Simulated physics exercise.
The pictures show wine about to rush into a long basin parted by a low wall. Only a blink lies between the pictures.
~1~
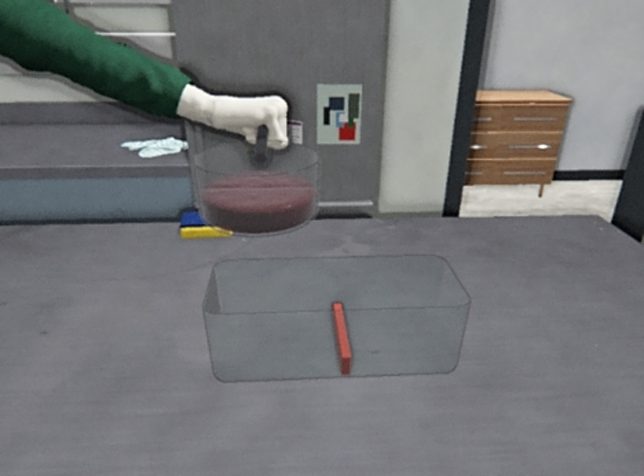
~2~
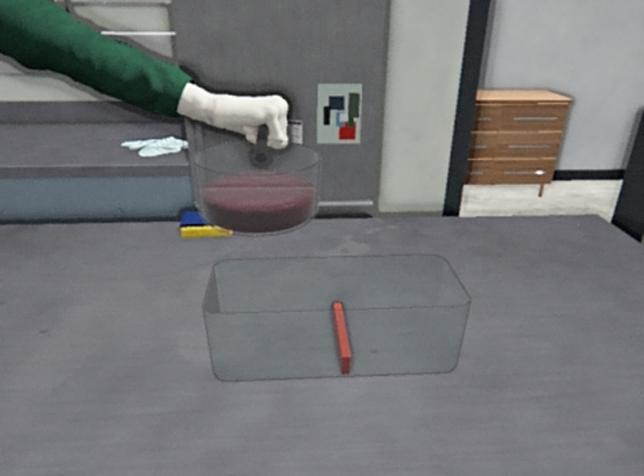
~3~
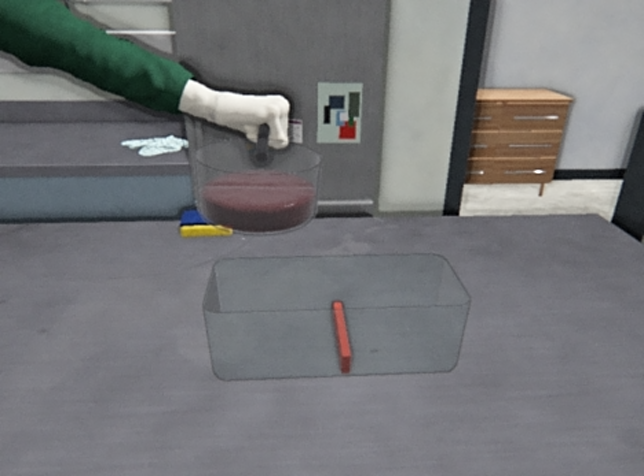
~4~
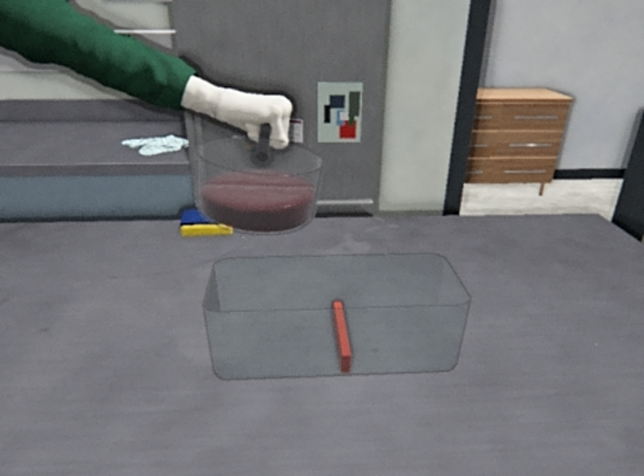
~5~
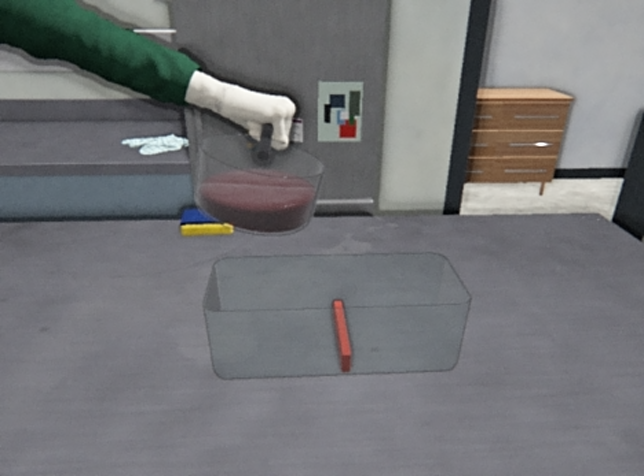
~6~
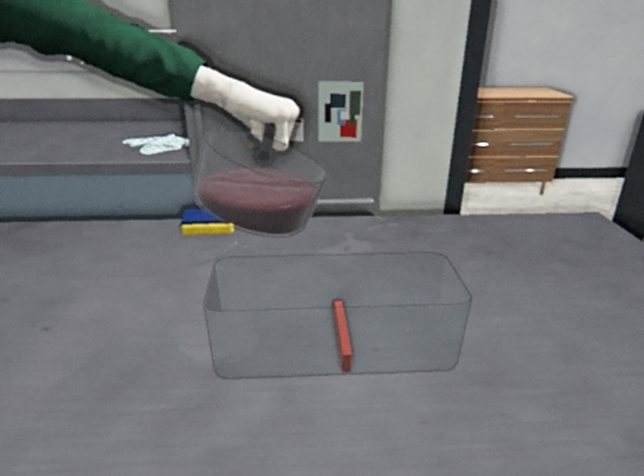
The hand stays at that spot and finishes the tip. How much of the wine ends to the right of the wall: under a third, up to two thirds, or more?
In the end from a third to two thirds is right of the wall.
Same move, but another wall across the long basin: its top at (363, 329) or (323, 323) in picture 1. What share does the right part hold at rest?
Near 15 % and 65 %.
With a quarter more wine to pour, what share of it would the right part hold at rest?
Near 55 %.
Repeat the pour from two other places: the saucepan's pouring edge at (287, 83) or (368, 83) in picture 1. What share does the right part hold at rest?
Roughly 25 per cent, and 80 per cent.
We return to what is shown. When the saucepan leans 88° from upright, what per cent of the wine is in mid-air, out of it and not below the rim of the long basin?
Near 45 %.
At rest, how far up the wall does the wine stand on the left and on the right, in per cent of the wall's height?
Near 40 on the left, 40 on the right.
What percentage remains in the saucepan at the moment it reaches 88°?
About 45 per cent.
A moment on, the saucepan is tipped on its side and 43 per cent is still to pour, 1 is left of the wall and 12 right of it.
Next, the saucepan is tipped right over and 4 per cent is still to pour, 41 is left of the wall and 46 right of it.
Then the saucepan is tipped right over and 0 per cent is still to pour, 52 is left of the wall and 46 right of it.
Later the saucepan is tipped right over and 0 per cent is still to pour, 52 is left of the wall and 47 right of it.
At rest 52 per cent lies left of the wall, 47 right of it and 2 outside.
